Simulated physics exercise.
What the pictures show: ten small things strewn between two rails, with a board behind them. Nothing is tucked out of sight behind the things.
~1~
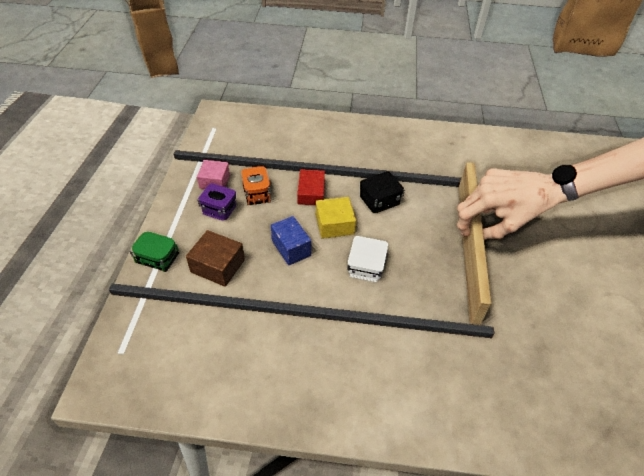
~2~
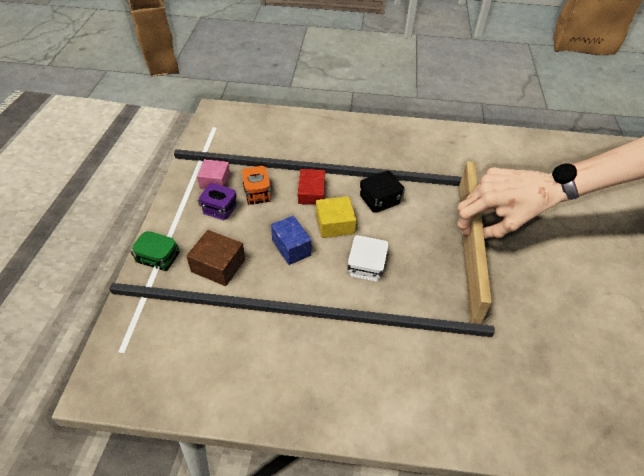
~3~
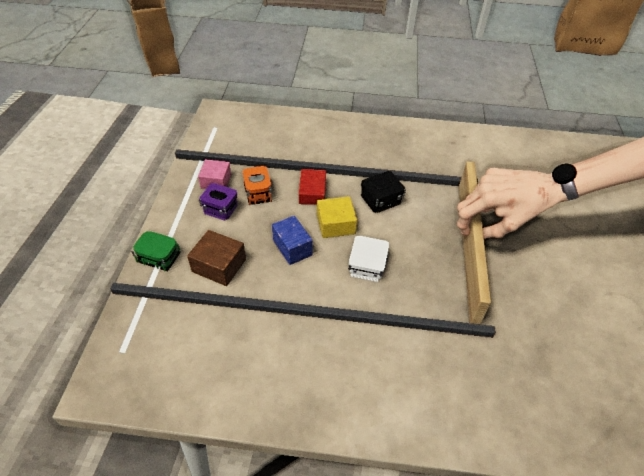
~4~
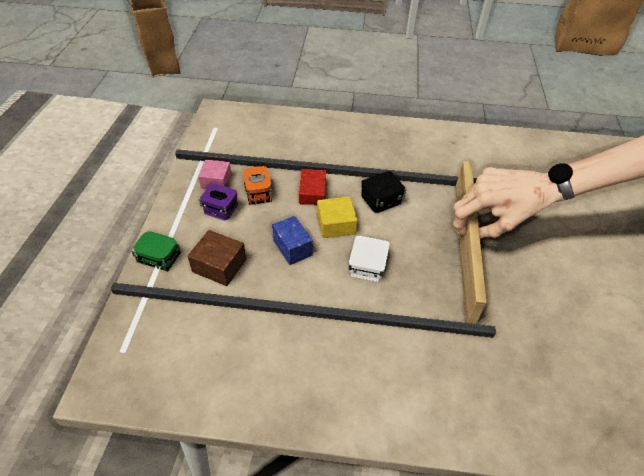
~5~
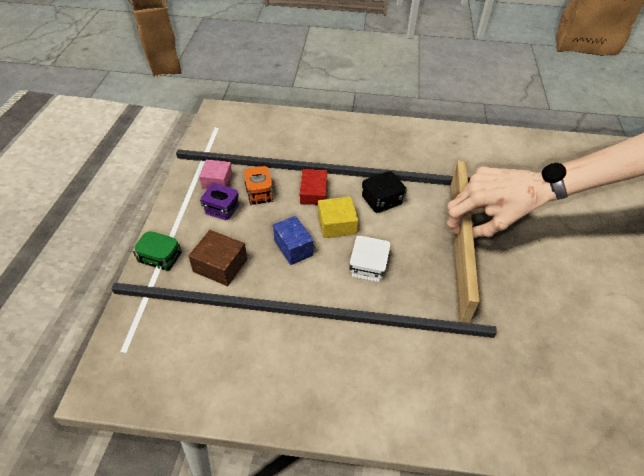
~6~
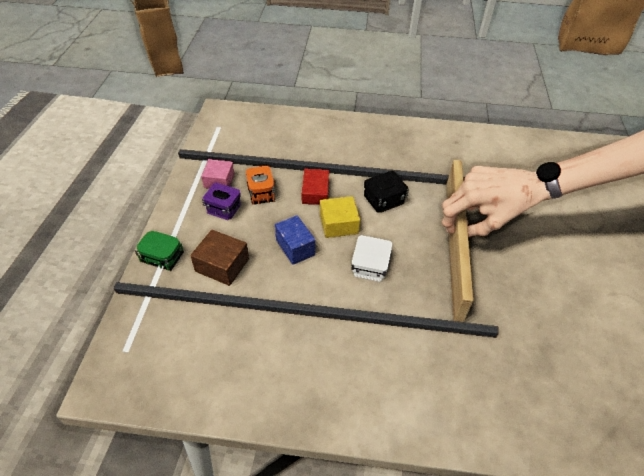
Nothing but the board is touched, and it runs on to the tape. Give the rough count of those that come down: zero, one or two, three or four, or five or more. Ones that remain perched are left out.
Going by the pictures, five or more pieces get pushed right off.
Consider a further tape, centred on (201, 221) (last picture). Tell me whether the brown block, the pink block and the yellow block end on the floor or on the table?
The brown block? It is safe. The pink block? It does not stay. The yellow block? It is safe.
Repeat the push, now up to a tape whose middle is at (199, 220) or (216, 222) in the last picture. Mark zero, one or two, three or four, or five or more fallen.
Count of falls, case 1: Either three or four; case 2: Three to four.
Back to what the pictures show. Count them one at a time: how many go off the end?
7 in total.
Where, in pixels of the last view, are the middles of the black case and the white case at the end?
In the last picture, roughly (182, 165) and (154, 236).
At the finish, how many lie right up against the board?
3 of them.
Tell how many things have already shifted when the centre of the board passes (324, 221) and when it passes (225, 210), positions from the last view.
Counts: 6 and 10.
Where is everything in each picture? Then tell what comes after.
In the first picture, green case (155, 252); pink block (214, 176); purple case (219, 203); board (473, 237); tape (177, 219).
In the second picture, pink block (214, 175); brown block (217, 258).
In the third picture, purple case (220, 203); orange case (257, 185).
In the fourth picture, green case (157, 251); white case (369, 259).
In the fifth picture, pink block (216, 175); yellow block (338, 217).
In the sixth picture, green case (160, 251); pink block (218, 175); purple case (223, 202); board (458, 235); tape (181, 218).
Soon after, none off yet; green case at rest near (160, 251); pink block at rest near (218, 175); purple case at rest near (223, 202).
Then, none off yet; green case at rest near (160, 251); pink block moved about its own width near (185, 172); purple case moved a little near (206, 201).
By the end, the number that fall off is five or more; fallen, red block, blue block, orange case, brown block, purple case, pink block and green case.
